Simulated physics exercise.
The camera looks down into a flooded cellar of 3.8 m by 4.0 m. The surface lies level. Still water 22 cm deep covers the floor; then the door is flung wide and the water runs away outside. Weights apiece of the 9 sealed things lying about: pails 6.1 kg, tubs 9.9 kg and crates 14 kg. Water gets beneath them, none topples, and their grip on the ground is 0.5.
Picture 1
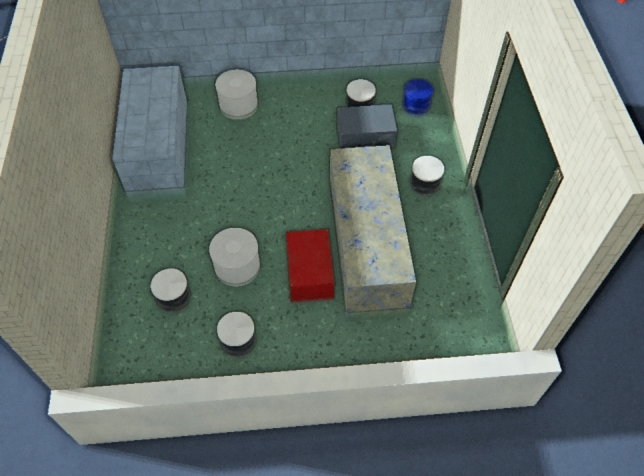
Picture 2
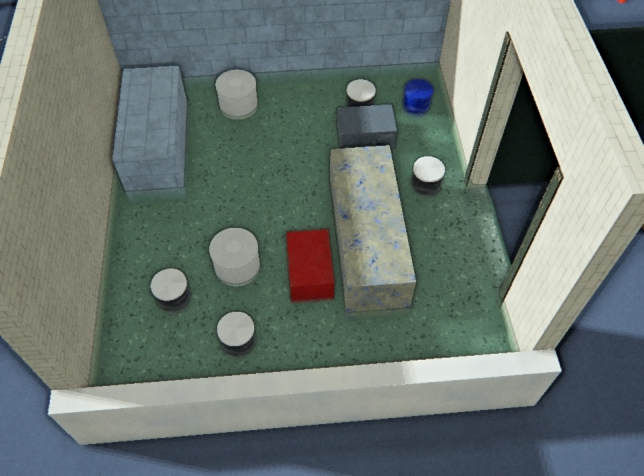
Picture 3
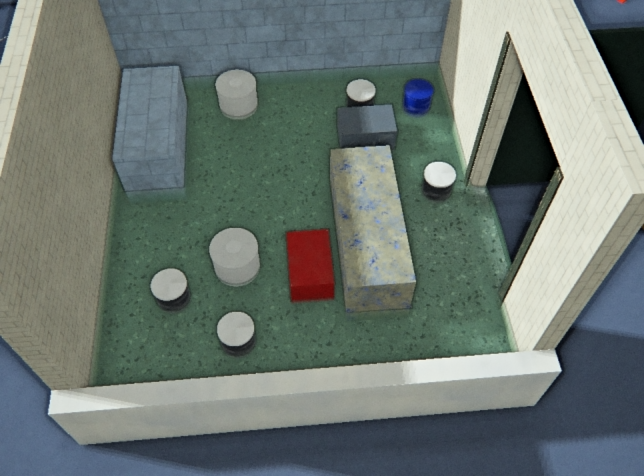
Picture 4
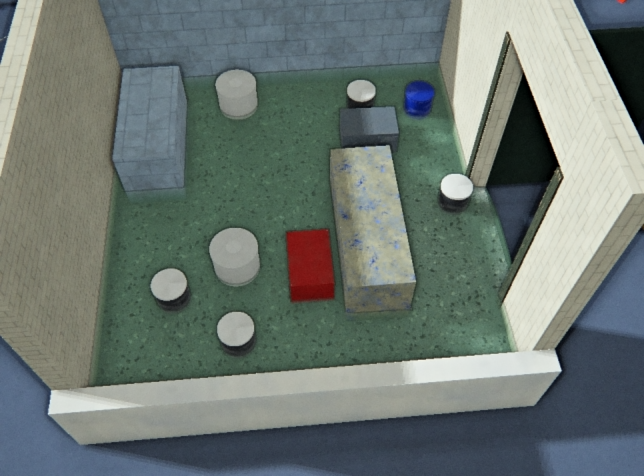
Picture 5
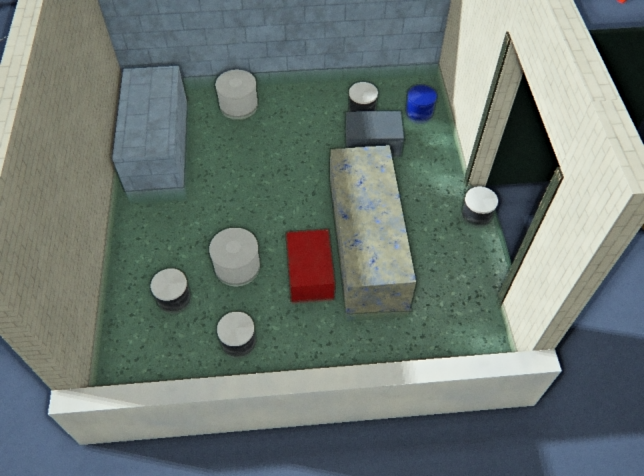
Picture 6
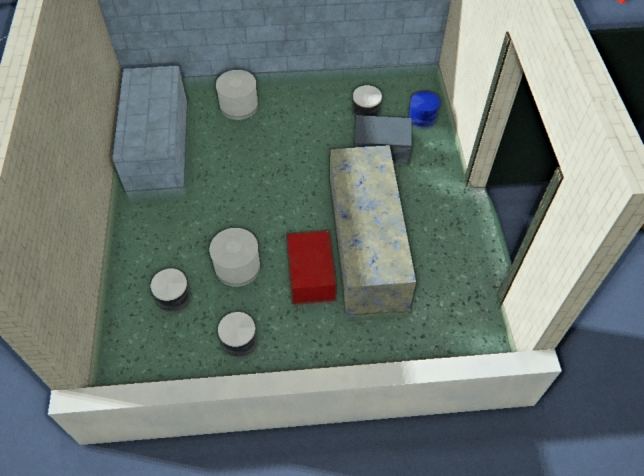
We see a small walled room with tubs and crates on a green floor; the dark door panel at right disappears, a white-topped tub slides out through the opening, and the blue pail and nearby grey crate shift slightly.
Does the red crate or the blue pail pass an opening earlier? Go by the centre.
It is the blue one that leaves first.
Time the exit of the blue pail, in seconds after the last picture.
At about 3.0 s.
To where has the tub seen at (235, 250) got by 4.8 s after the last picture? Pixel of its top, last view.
At about (275, 257).
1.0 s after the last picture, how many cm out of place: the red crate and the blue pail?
Roughly 20 and 50 cm by then.
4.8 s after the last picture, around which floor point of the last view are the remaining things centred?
Near (287, 274).
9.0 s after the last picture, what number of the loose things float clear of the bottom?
5 of them.
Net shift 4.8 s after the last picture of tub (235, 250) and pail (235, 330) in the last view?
In turn: 40 cm, 80 cm.
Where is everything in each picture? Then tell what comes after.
The red crate at (310, 257) floats; the blue pail at (419, 89) floats; 22 cm deep round most things; 0 of 9 have shifted, in the first picture.
The red crate at (310, 257) floats; the blue pail at (419, 89), afloat; 22 cm deep round most things; 0 of 9 have shifted, in the second picture.
The red crate at (310, 257), afloat; the blue pail at (419, 89) floats; about 2790 L in view; 1 of 9 have shifted, in the third picture.
The red crate at (310, 257), afloat; the blue pail at (420, 91), afloat; about 2730 L in view; 1 of 9 have shifted, in the fourth picture.
The red crate at (310, 257), afloat; the blue pail at (422, 95), afloat, 9 cm from its start; about 2680 L in view; 3 of 9 have shifted, in the fifth picture.
The red crate at (311, 259) floats; the blue pail at (425, 101) floats, 18 cm from its start; about 2640 L in view; 4 of 9 have shifted, in the sixth picture.
Then, 1.0 s after the last picture the red crate is near (320, 271), 0.2 m from its start, afloat; the blue pail is near (441, 120), 0.5 m from its start, afloat; 1 of 9 are out; 8 afloat.
Then, 4.8 s after the last picture the red crate is near (349, 323), 0.7 m from its start, afloat; the blue pail has gone out (2.9 s after the last picture); 4 of 9 are out; 5 afloat.
Then, 9.0 s after the last picture the red crate is near (349, 324), 0.7 m from its start, afloat; the blue pail has gone out (2.9 s after the last picture); 4 of 9 are out; 5 afloat.
Then, 13.0 s after the last picture the red crate is near (350, 326), 0.7 m from its start, afloat; the blue pail has gone out (2.9 s after the last picture); 4 of 9 are out; 5 afloat.
